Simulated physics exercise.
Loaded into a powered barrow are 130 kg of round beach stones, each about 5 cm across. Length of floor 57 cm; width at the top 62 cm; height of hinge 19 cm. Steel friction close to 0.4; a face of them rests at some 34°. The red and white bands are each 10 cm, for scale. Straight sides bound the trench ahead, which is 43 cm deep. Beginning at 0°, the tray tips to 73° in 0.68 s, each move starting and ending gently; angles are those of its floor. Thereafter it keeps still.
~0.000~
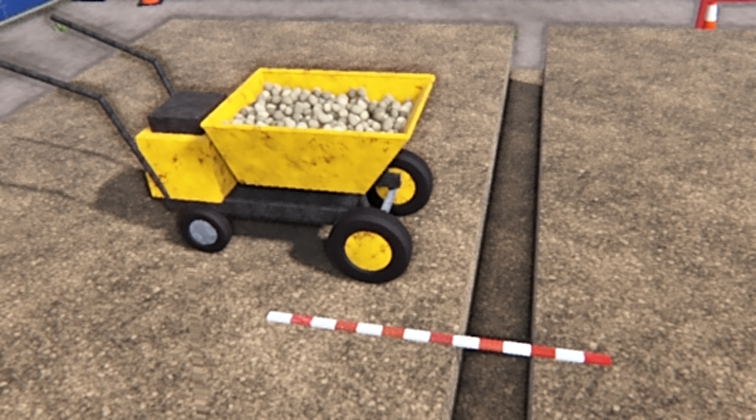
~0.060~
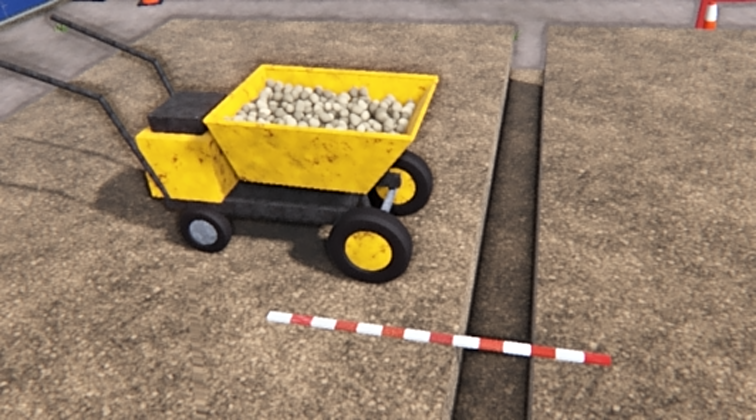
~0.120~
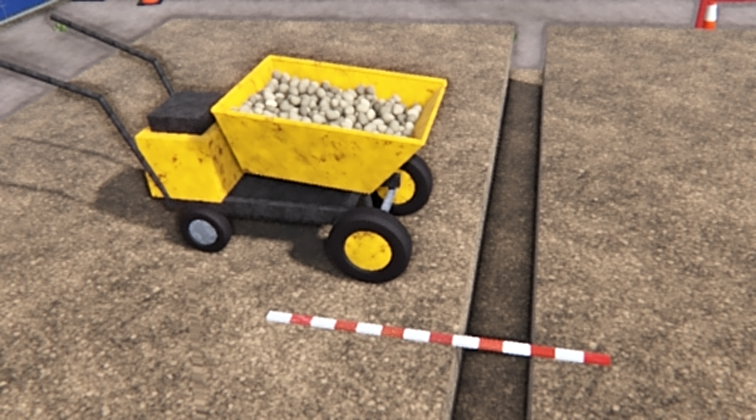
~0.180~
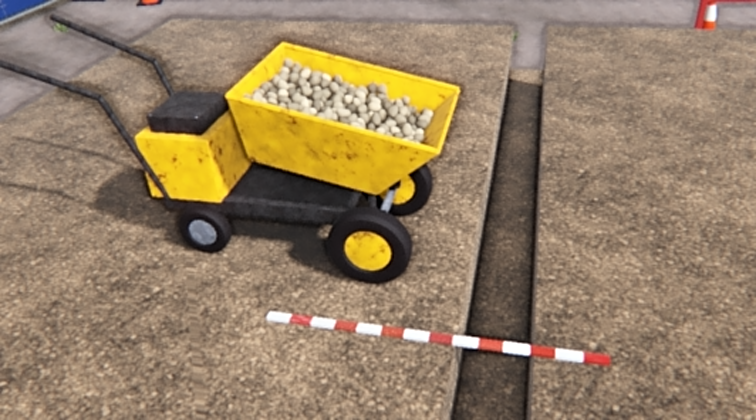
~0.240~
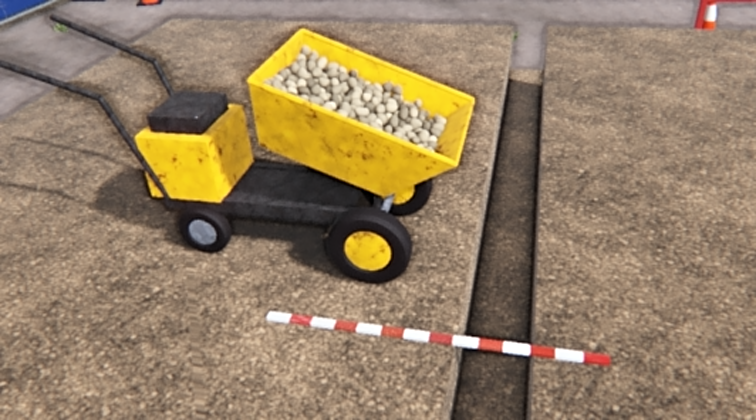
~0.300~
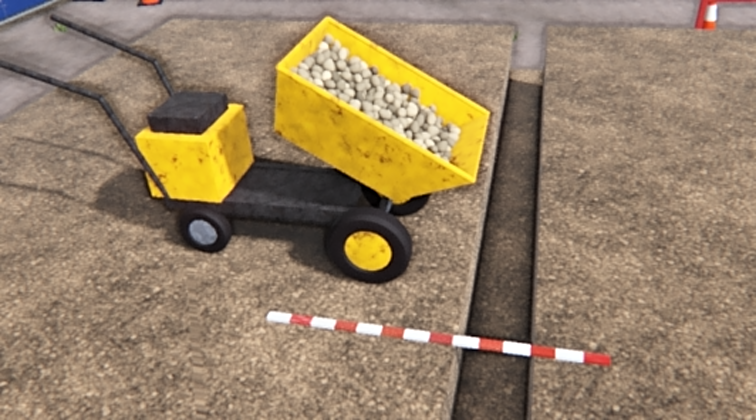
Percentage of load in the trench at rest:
29 %.
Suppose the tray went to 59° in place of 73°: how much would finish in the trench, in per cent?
Some 25 in a hundred, I'd say.
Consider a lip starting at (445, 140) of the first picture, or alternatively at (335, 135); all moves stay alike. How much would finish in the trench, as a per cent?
It comes to about 10 and 90 in a hundred.
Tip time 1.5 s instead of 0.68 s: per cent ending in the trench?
It'd be some 45 per cent.
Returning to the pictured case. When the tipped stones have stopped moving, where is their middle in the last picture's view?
Somewhere around (593, 262) in the last picture.
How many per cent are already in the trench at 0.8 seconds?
At that moment: Approx. 5 %.
After 0.5 s the floor is at 62°; 100 % in the tray; the foremost stones are at (499, 211).
After 0.8 s the floor is at 73°; 62 % in the tray, 7 % in the trench, 31 % past the trench; the foremost stones are at (610, 275).
After 1.1 s the floor is at 73°; 14 % in the tray, 16 % in the trench, 70 % past the trench; the foremost stones are past the picture's edge.
After 3.1 s the floor is at 73°; 0 % in the tray, 29 % in the trench, 71 % past the trench; the foremost stones are past the picture's edge.
